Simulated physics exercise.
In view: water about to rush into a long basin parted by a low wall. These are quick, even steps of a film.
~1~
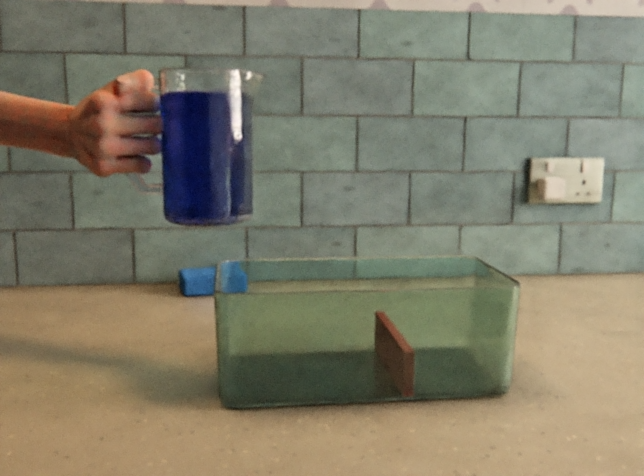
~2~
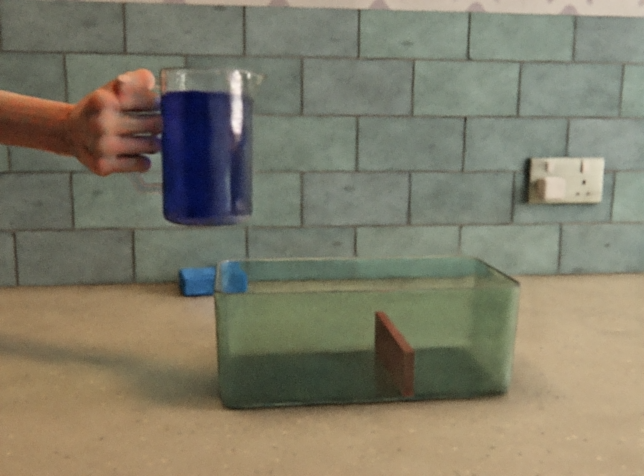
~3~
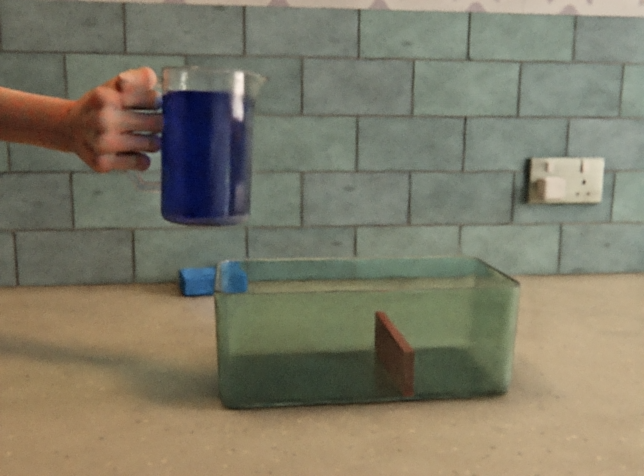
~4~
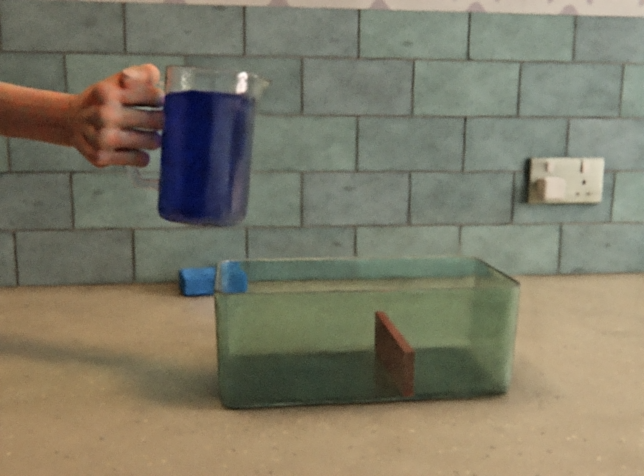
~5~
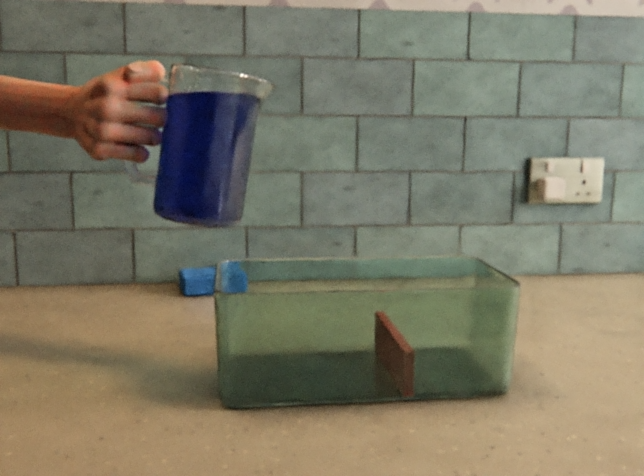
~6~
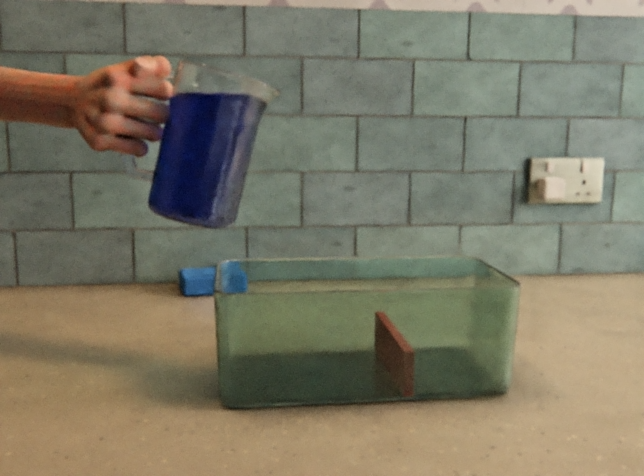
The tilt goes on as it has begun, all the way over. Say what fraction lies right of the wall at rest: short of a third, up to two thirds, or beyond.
In the end under a third is right of the wall.
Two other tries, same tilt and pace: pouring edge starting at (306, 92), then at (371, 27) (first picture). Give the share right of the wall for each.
Roughly 35 per cent, and 65 per cent.
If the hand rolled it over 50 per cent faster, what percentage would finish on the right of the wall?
Near 5 %.
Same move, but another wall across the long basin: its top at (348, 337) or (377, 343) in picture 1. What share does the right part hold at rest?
The first gives 65 %, the second 10 %.
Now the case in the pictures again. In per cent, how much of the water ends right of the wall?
Roughly 5 in a hundred.
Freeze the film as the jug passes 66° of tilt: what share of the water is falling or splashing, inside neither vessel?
Some 10 per cent.
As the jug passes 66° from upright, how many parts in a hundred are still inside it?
Roughly 85 in a hundred.
A moment on, the jug is tipped part way and 87 per cent is still to pour, 3 is left of the wall and 0 right of it.
Next, the jug is tipped right over and 40 per cent is still to pour, 41 is left of the wall and 1 right of it.
Then the jug is tipped right over and 3 per cent is still to pour, 89 is left of the wall and 3 right of it.
Later the jug is tipped right over and 0 per cent is still to pour, 94 is left of the wall and 4 right of it.
At rest 94 per cent lies left of the wall, 4 right of it and 2 outside.
